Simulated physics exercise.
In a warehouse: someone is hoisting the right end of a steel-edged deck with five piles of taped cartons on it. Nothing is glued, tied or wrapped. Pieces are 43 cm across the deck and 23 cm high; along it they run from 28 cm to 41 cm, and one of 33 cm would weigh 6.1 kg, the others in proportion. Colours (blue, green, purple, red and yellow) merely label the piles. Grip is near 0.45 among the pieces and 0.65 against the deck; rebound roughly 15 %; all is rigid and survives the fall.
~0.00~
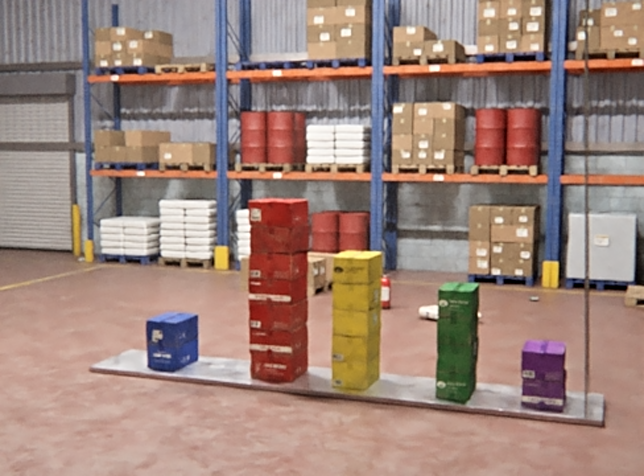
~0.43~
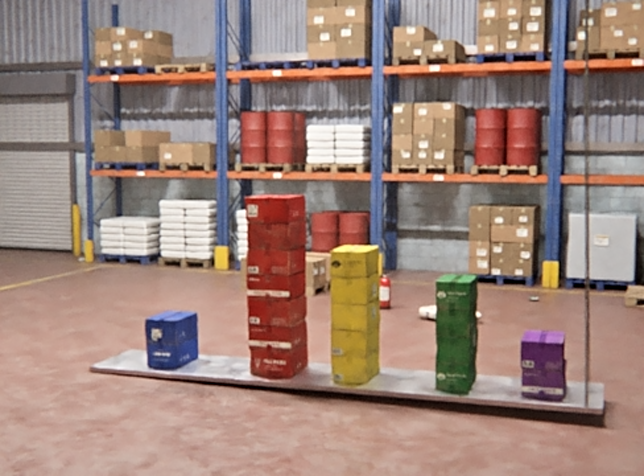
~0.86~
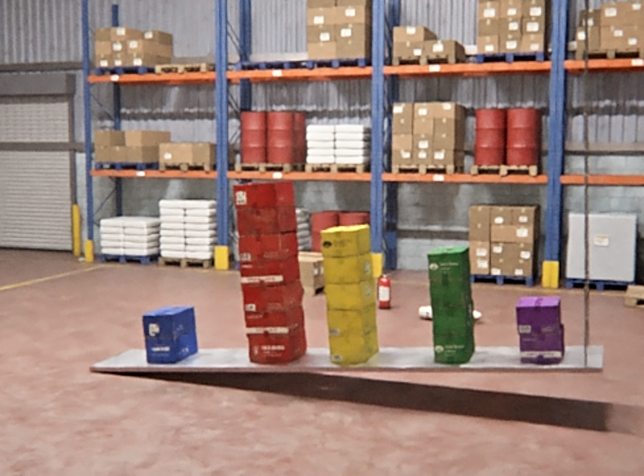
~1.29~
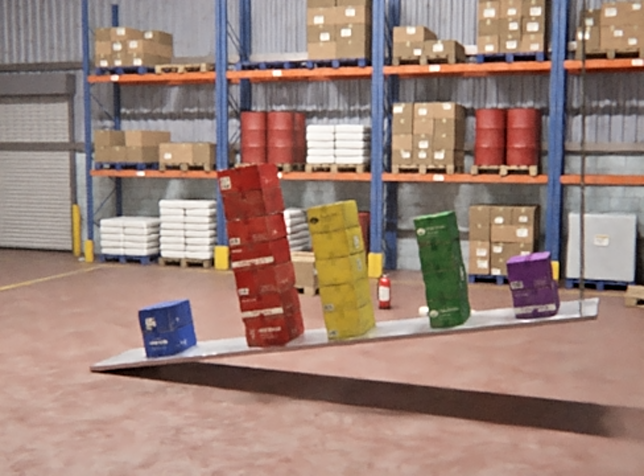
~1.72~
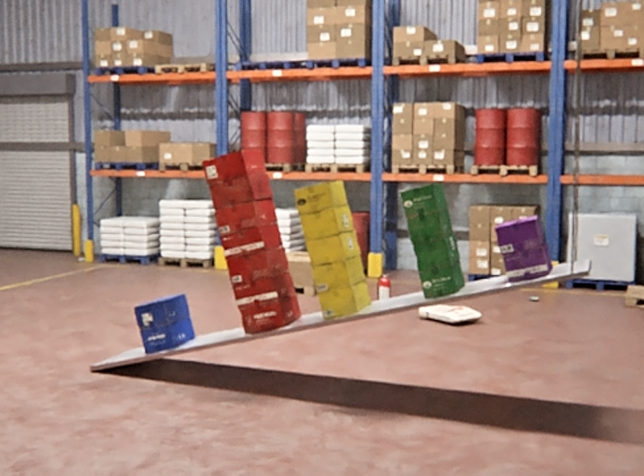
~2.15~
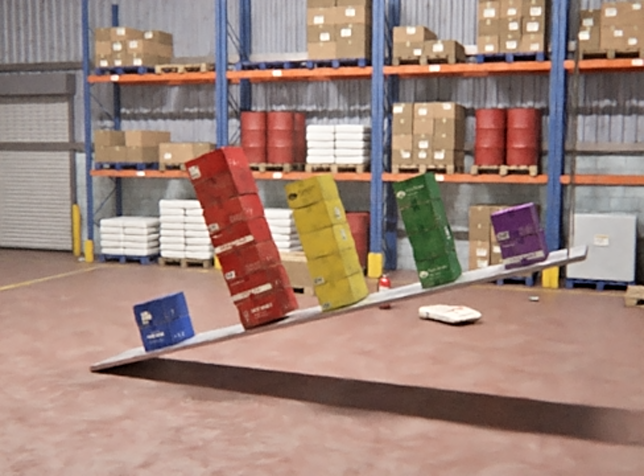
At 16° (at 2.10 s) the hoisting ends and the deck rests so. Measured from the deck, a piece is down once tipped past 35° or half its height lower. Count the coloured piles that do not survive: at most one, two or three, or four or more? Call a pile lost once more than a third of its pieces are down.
The toll is upwards of three.
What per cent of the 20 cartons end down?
Roughly 85 per cent of them.
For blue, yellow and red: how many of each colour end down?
Ending so: Blue 1, yellow 5, red 7.
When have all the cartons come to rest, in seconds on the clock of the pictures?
Around 4.5 s.
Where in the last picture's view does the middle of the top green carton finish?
At about (313, 296).
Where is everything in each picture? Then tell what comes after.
In the first frame (pixels give the middle of a visible side; leans and shifts are taken against what carries them), middle of the deck's edge (318, 393) slope 0°; top red carton (270, 214); top blue carton (161, 333); none has stirred.
The second frame shows middle of the deck's edge (318, 388) slope 1°; top green carton (453, 296).
The third frame shows middle of the deck's edge (318, 370) slope 5°; top green carton (445, 266).
The fourth frame shows middle of the deck's edge (315, 346) slope 10°; top red carton (239, 180).
The fifth frame shows middle of the deck's edge (311, 326) slope 14°; top red carton (224, 168).
The sixth frame shows middle of the deck's edge (309, 320) slope 16°; top red carton (207, 167) 5° from how it stood; top yellow carton (303, 193) 44 mm from its place; movement in 11 of them.
After 2.60 s, slope 16°; none of the 20 cartons down, 16 disturbed; top red carton 26° from how it stood; top yellow carton 15° from how it stood.
After 2.96 s, slope 16°; 12 of the 20 cartons down; top red carton on its side; top yellow carton 49° from how it stood, 26 cm lower.
After 3.36 s, slope 16°; 17 of the 20 cartons down; top red carton upside down; top yellow carton upside down.
In the end (4.6 s), slope 16°; 17 of the 20 cartons down; top red carton upside down; top yellow carton upside down. Wrecked, blue, green, red and yellow. From the last view, middles, top yellow carton near (161, 283).
